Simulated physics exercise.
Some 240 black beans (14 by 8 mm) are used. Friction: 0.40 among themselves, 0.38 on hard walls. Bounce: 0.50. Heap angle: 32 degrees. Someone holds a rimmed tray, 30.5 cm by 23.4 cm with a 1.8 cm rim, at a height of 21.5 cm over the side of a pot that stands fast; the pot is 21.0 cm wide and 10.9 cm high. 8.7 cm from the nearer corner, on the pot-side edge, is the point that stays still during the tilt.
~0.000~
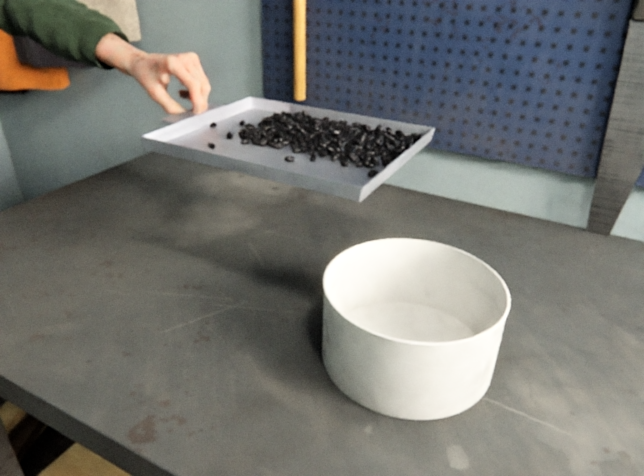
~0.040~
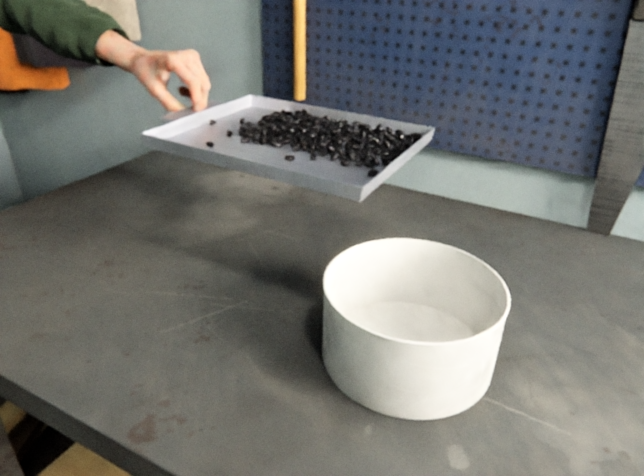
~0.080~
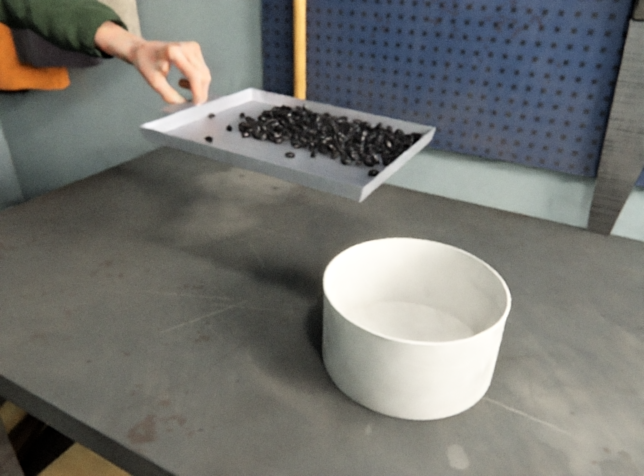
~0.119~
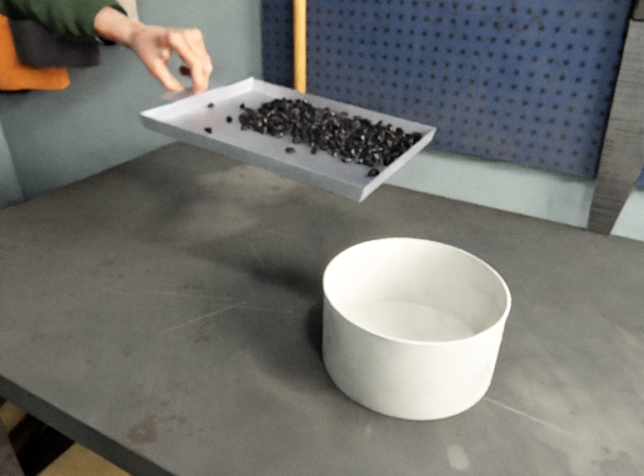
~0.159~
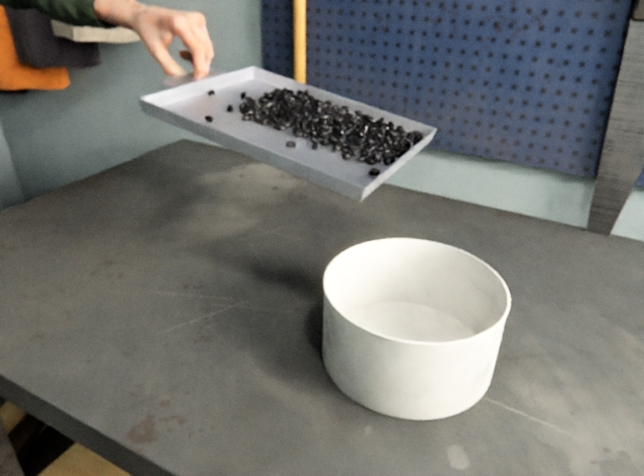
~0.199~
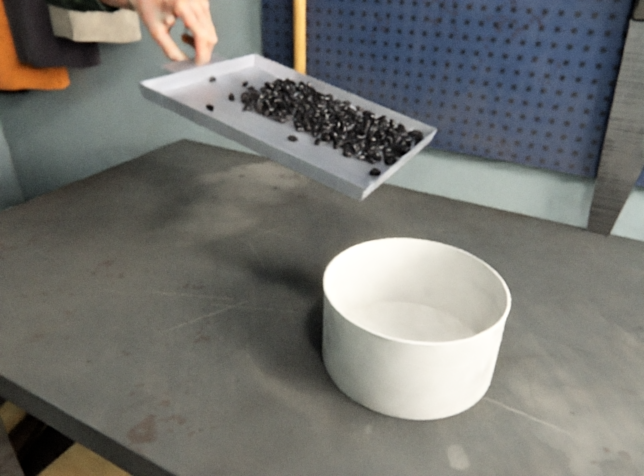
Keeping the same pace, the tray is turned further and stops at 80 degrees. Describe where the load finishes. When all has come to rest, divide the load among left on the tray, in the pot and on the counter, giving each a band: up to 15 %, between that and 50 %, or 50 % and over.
Left on the tray: Between 15 and 50 %; pot: Between 15 and 50 %; counter: Between 15 and 50 %.
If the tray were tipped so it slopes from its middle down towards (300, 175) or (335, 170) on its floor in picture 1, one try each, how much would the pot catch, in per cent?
Around 70 % for the first direction, around 95 % for the second.
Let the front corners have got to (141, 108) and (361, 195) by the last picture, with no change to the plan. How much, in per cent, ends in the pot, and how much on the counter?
Pot: 95, counter: 0.
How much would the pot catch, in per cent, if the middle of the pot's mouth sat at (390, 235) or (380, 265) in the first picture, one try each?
In order, about 55 and about 40 per cent.
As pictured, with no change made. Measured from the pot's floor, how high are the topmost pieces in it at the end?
Some 1.5 cm.
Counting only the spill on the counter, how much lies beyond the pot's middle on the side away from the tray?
I'd put it at close to 70 per cent.
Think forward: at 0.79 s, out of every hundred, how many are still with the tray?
About 95 per cent.
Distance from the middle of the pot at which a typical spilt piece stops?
That comes to near 18 cm.
Then, at 0.55 s, tilt 45 degrees; the tray holds 100 %, the pot 0 %.
After 0.79 s, tilt 68 degrees; the tray holds 95 %, the pot 0 %.
Then, at 1.13 s, tilt 80 degrees; the tray holds 30 %, the pot 35 %.
In the end, at 2.3 s, tray 25 %, pot 40 %, counter 35 %.
